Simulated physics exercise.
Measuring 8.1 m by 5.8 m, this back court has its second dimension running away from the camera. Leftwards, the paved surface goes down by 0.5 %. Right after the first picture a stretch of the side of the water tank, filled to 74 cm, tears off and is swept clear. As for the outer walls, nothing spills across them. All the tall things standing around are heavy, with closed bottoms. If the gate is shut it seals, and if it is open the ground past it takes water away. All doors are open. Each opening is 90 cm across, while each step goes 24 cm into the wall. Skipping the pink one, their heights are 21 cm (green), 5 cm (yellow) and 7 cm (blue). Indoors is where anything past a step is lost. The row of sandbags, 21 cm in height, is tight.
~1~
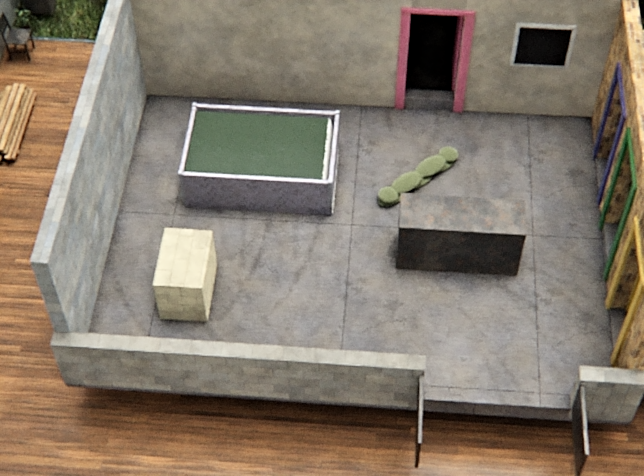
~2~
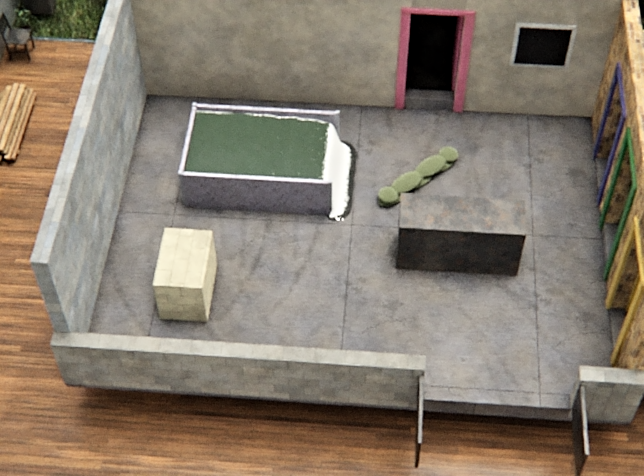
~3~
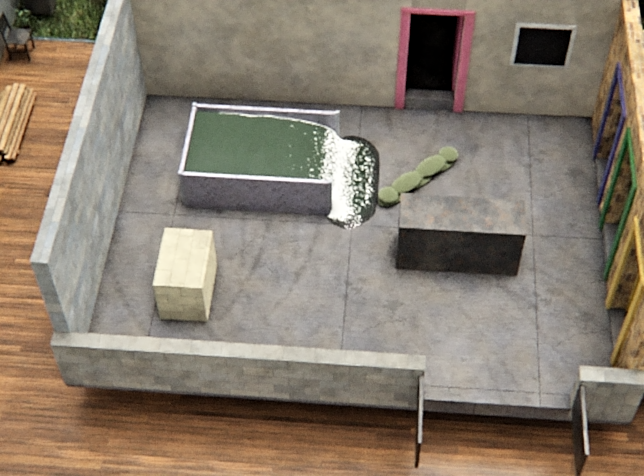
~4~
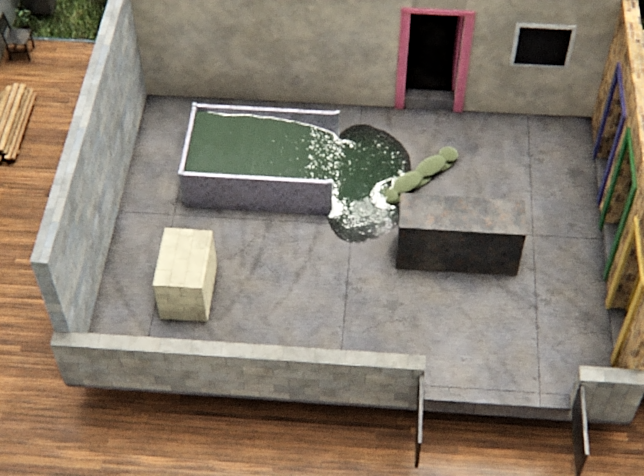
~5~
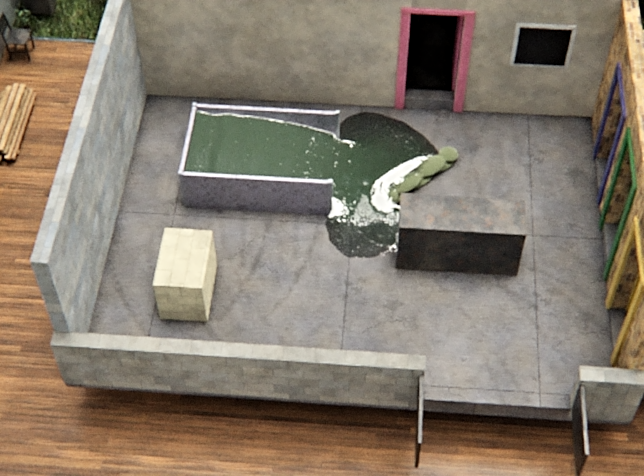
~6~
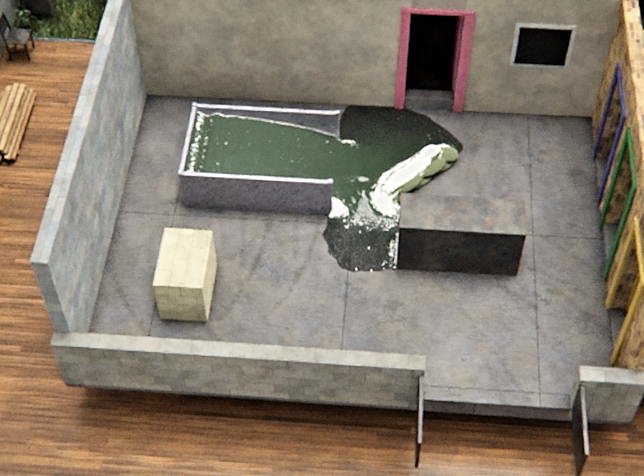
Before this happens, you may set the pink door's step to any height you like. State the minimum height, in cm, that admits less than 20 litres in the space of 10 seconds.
32 cm, roughly.
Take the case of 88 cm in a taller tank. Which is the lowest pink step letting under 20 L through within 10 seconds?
About 35 cm.
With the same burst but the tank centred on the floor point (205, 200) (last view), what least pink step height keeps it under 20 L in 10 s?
A height near 23 cm.
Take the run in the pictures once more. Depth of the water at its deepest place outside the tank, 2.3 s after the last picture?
Roughly 35 cm.
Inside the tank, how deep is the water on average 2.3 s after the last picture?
On average, around 19 cm.
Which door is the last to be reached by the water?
It's the yellow door.
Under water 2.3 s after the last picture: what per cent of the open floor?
About 45 per cent.
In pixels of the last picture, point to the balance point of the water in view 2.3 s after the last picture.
Centre of the water: Approx. (405, 181) px.
Then, 0.7 s after the last picture water covers 25 % of the floor, deepest (44 cm) near (388, 191); 23 cm at the pink door, 0 litres in over its 25 cm step.
Then, 2.3 s after the last picture water covers 45 % of the floor, deepest (35 cm) near (583, 125); 31 cm at the pink door, 56 litres in over its 25 cm step.
Then, 9.3 s after the last picture water covers 95 % of the floor, deepest (8 cm) near (594, 396); 6 cm at the pink door, 68 litres in over its 25 cm step.
At the pink door as built, the water peaked near 34 cm, 1.3 s after the last picture.
With a step of 28.5 cm, 40 litres would have come in within the 10 s; with 39 cm, 3 litres. So under 20 litres takes about 32 cm.
